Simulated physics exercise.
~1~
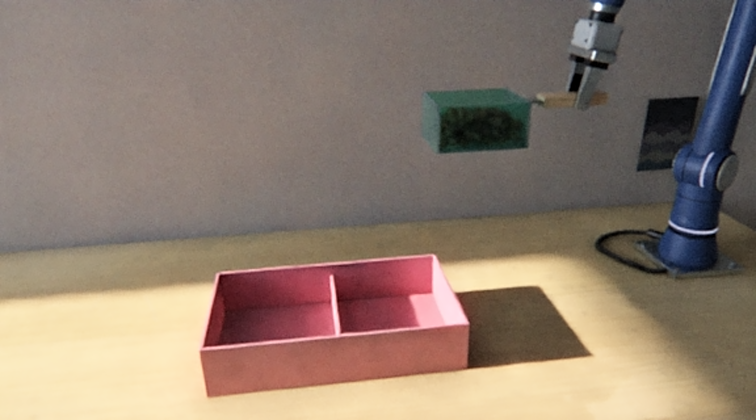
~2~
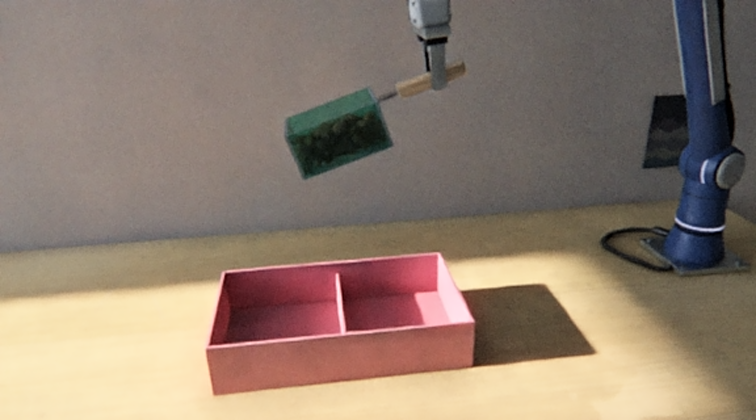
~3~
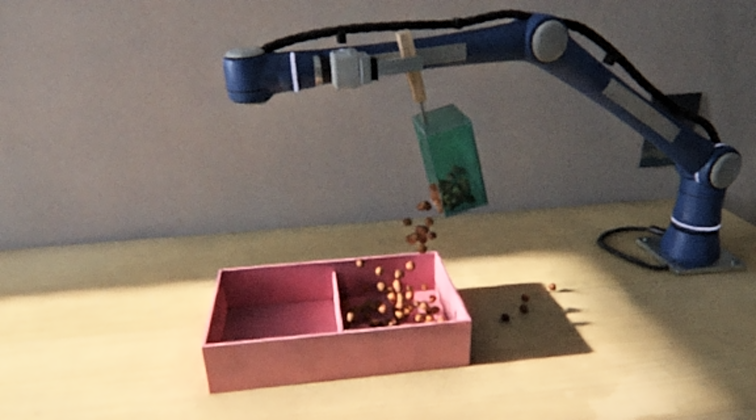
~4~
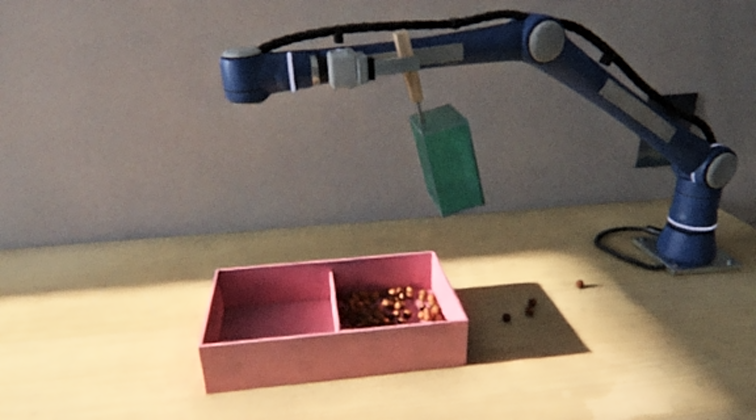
A blue robot arm carried a green see-through box leftward over a pink divided tray, tipped it steeply and poured small brown nuts into the right-hand compartment, until the box looked empty and a few nuts lay on the table to the right.
